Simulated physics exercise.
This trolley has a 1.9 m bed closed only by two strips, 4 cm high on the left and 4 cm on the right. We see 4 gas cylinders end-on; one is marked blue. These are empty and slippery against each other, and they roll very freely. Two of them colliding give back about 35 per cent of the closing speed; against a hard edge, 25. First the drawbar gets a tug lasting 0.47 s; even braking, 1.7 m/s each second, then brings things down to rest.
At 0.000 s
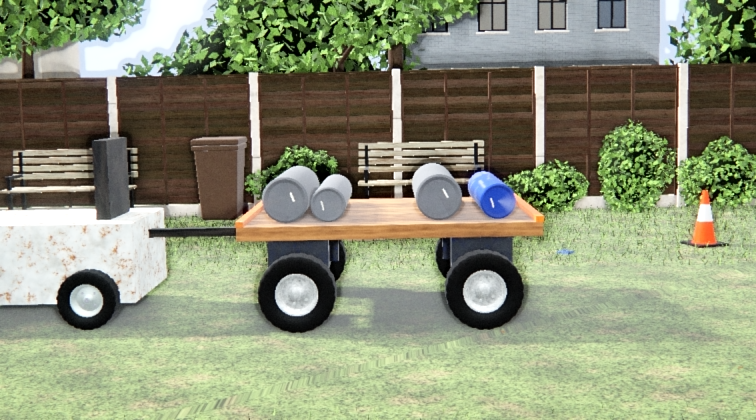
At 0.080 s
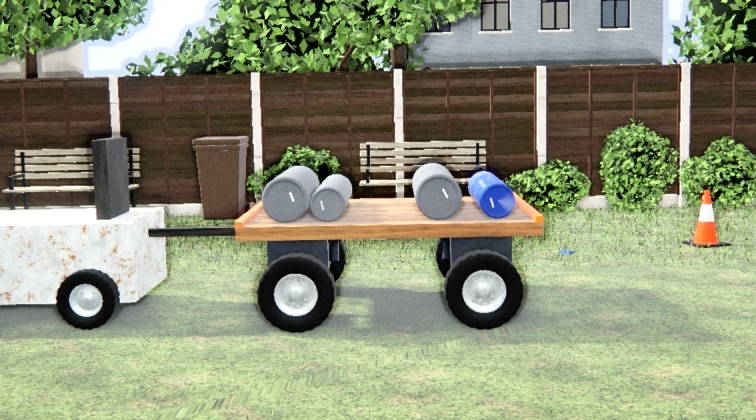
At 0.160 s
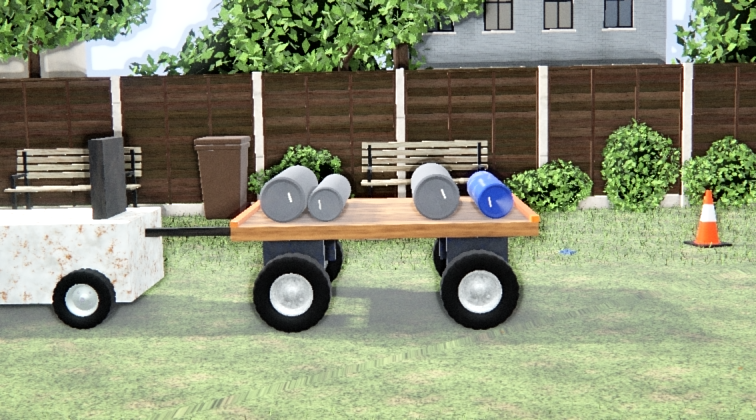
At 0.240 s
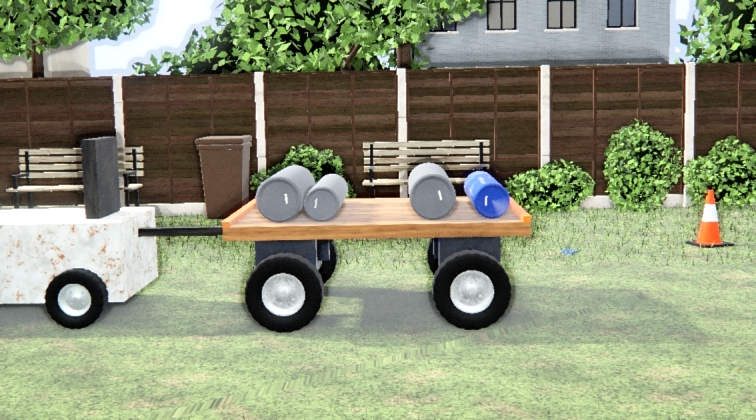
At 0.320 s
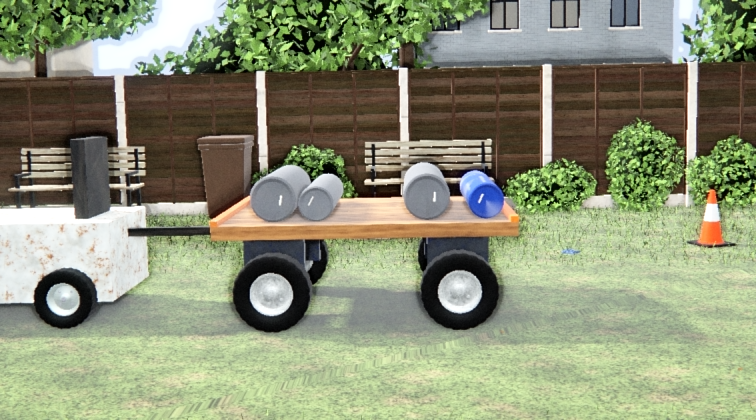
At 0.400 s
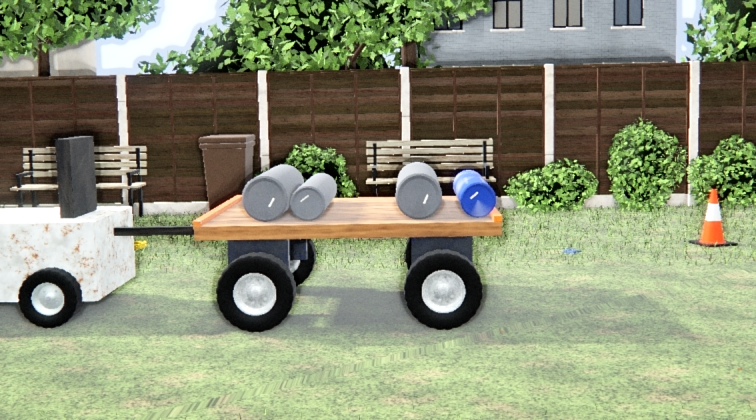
A flat wooden trolley stands hitched behind a pale, mottled towing vehicle on a lawn, seen side-on before a brown fence and benches. Three grey cylinders and a blue one at the right lie end-on across its deck, with an orange cone further right. The vehicle pulls the trolley slowly left, gathering speed, while the cylinders roll slightly rightward along the deck and the camera drifts a little left.
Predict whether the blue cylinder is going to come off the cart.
Blue: It falls off.
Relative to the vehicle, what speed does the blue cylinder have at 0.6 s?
It's travelling at about 0.3 m/s.
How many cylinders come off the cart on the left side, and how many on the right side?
Left side: 0; right side: 1.
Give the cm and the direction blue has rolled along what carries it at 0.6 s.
By then blue sits 20 right of where it began.
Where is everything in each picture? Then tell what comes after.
In the first picture, blue at (498, 201); left bar at (239, 225); cart at rest; 4 of the 4 make up the bottom layer on the deck.
In the second picture, blue at (498, 201); left bar at (238, 225); cart moving left at 0.2 m/s.
In the third picture, blue at (496, 201); left bar at (234, 225); cart moving left at 0.5 m/s.
In the fourth picture, blue at (492, 201); left bar at (226, 225); cart moving left at 0.8 m/s.
In the fifth picture, blue at (487, 201); left bar at (213, 224); cart moving left at 1.1 m/s.
In the sixth picture, blue at (478, 200); left bar at (197, 224); cart moving left at 1.5 m/s.
After 0.6 s, blue is on the deck, 5 cm from the right bar, rolling right along the cart; 0 over a bar so far.
After 0.7 s, blue is on the deck, 5 cm from the right bar, rolling right along the cart; 0 over a bar so far.
After 0.9 s, blue is over the right bar and falling; 1 over a bar so far.
At rest (3.3 s), blue is over the right bar and down; 1 over a bar so far.
